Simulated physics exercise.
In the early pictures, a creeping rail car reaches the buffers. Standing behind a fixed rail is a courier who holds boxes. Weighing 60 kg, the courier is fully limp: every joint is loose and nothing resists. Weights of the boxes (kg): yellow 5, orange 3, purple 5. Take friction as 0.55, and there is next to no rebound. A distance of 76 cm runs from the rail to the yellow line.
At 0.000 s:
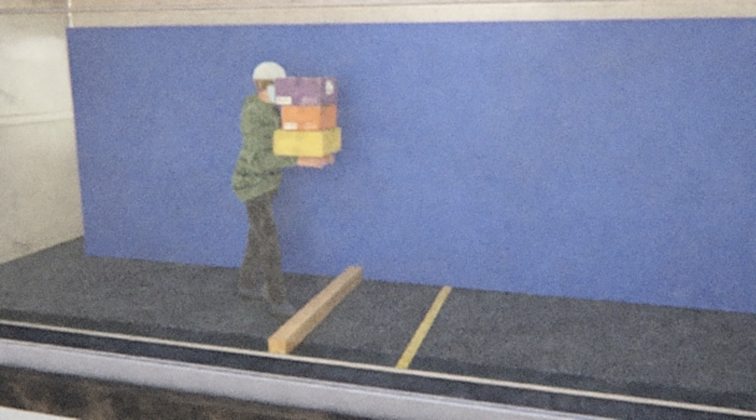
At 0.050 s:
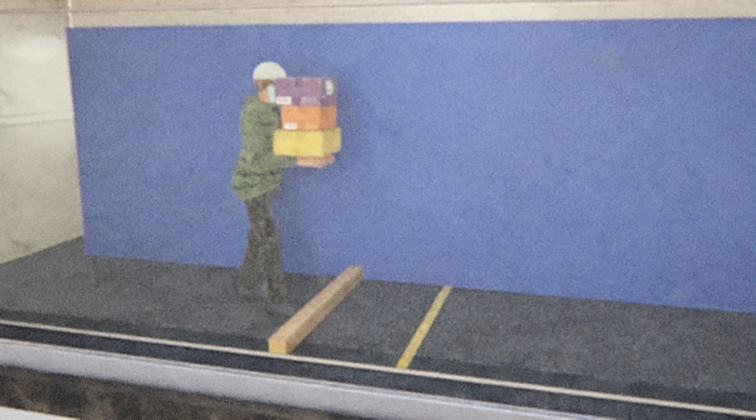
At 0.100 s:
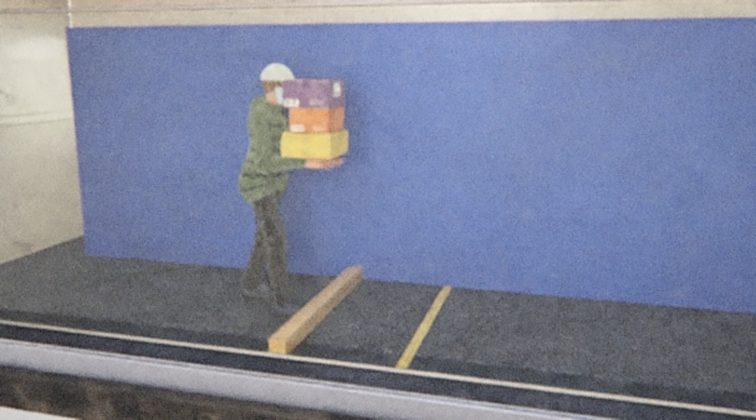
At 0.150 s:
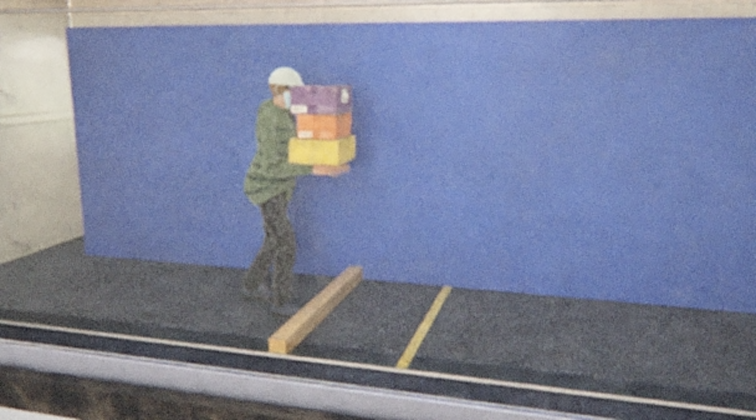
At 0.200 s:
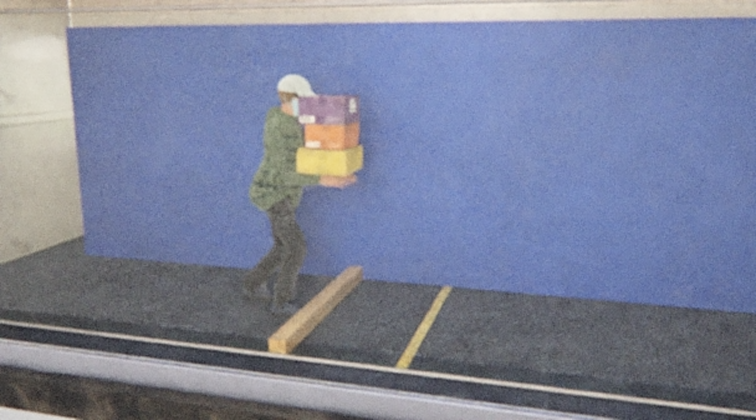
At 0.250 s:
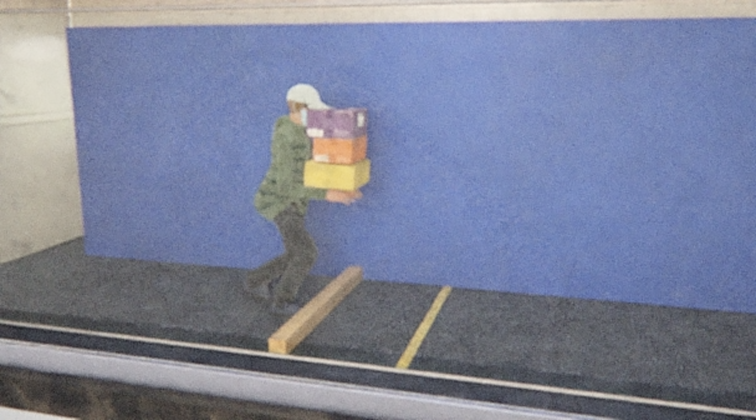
A courier in a white cap and green jacket, holding a stack of purple, orange and yellow cartons, shifts slightly to the right and sinks lower, knees bending, beside a wooden rail and a yellow line on the dark floor.
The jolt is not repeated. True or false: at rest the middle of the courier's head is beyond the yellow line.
False.
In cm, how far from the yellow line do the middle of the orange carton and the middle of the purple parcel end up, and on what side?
Orange carton 20 past, purple parcel 100 past.
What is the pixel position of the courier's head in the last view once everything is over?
Once everything settles, you'd find it around (363, 280).
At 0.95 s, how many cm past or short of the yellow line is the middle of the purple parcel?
Position: Approx. 75 cm past.
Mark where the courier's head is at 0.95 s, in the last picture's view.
Estimated position: Around (369, 266).
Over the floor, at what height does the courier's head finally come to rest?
Head height at the end: Near 25 cm.
After 0.45 s the courier's head is 57 cm short of the yellow line, near (342, 180) in the last picture's view; the orange carton 34 cm short of the yellow line, tilted 10°.
After 0.65 s the courier's head is 29 cm short of the yellow line, near (380, 267) in the last picture's view.
After 0.95 s the courier's head is 36 cm short of the yellow line, near (369, 266) in the last picture's view.
At rest, 2.2 s, yellow parcel stops short of the yellow line; orange carton crosses the yellow line; purple parcel crosses the yellow line; courier's head stops short of the yellow line.
